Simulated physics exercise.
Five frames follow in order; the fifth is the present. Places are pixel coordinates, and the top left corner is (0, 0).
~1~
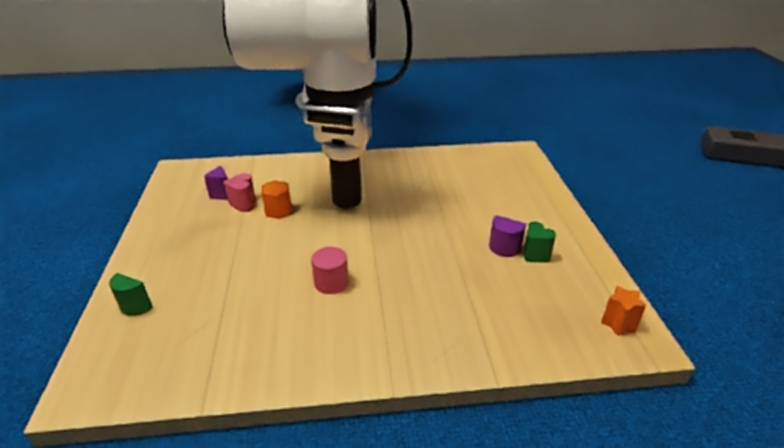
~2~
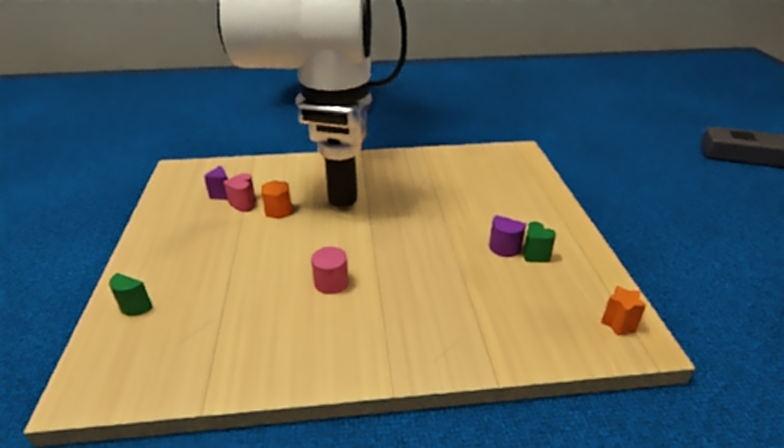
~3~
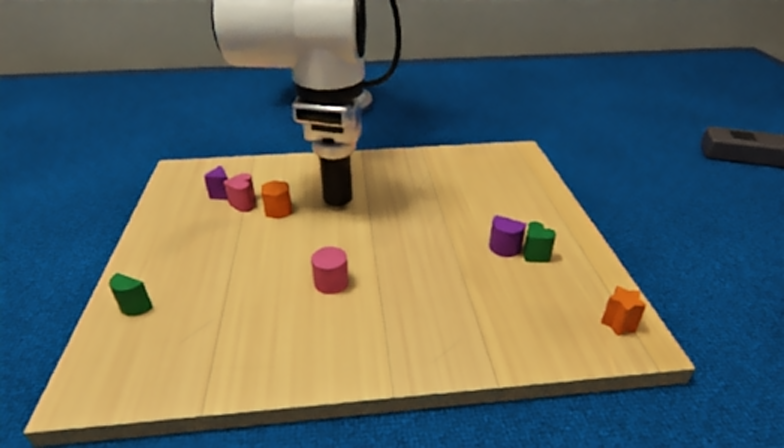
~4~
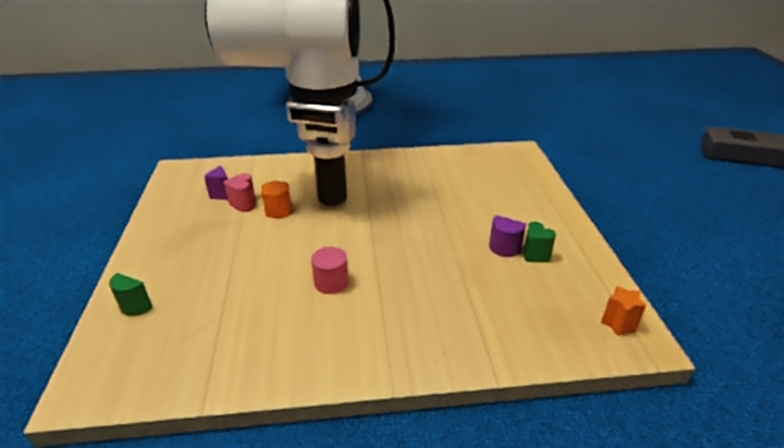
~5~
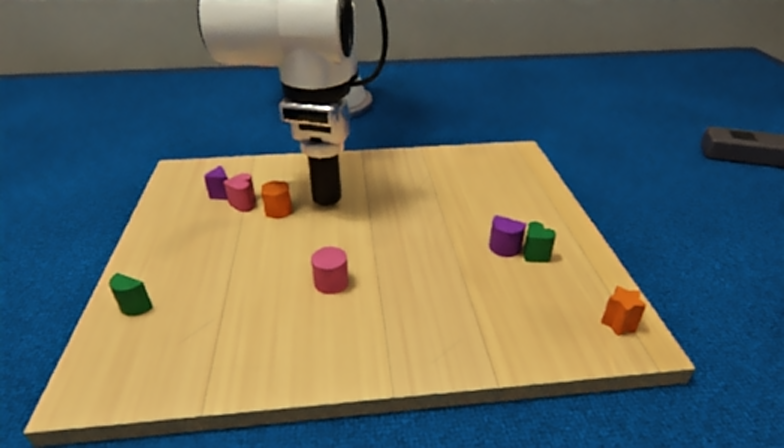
At the start, a white robotic arm holds its dark, cylindrical tip over the back of a wooden board scattered with purple, pink, orange and green blocks. The arm then shifts slightly left in small steps, drawing a little nearer the orange hexagonal block, while all the blocks stay still.
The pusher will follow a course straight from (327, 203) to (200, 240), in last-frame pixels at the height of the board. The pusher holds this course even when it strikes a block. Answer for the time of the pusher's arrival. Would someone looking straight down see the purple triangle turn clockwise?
No.
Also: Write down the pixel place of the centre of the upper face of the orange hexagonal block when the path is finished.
Around pixel (198, 196).
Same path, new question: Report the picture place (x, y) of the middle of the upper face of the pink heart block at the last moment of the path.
Put as a pixel place, it's (224, 180).
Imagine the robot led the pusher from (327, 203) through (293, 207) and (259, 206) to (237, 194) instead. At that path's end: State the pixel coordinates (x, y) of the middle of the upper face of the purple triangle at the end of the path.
Its top middle: (207, 166).
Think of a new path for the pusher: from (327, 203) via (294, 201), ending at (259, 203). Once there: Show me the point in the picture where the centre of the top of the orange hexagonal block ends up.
The middle of its upper face should be somewhere near (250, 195).
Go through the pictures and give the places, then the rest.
In the first picture, lower end of the pusher at (347, 200), tops of blocks, purple triangle at (217, 172), pink heart block at (239, 181), orange hexagonal block at (275, 187).
In the second picture, pusher at (343, 199), blocks as before.
In the third picture, pusher at (338, 198), blocks as before.
In the fourth picture, pusher at (333, 198), blocks as before.
In the fifth picture, pusher at (327, 197), purple triangle at (217, 172), pink heart block at (239, 181), orange hexagonal block at (275, 187).
What follows on the original path. One third of the way, pusher at (286, 209); pink heart block at (236, 180); orange hexagonal block at (254, 190), turned 25° clockwise.
Two thirds of the way, pusher at (243, 220); purple triangle at (215, 169), turned 20° anticlockwise; pink heart block at (224, 180), turned 75° clockwise; orange hexagonal block at (214, 195), turned 60° clockwise.
At the end, pusher at (198, 233); purple triangle at (215, 169), turned 25° anticlockwise; pink heart block at (224, 180), turned 75° clockwise; orange hexagonal block at (198, 196), turned 120° clockwise.
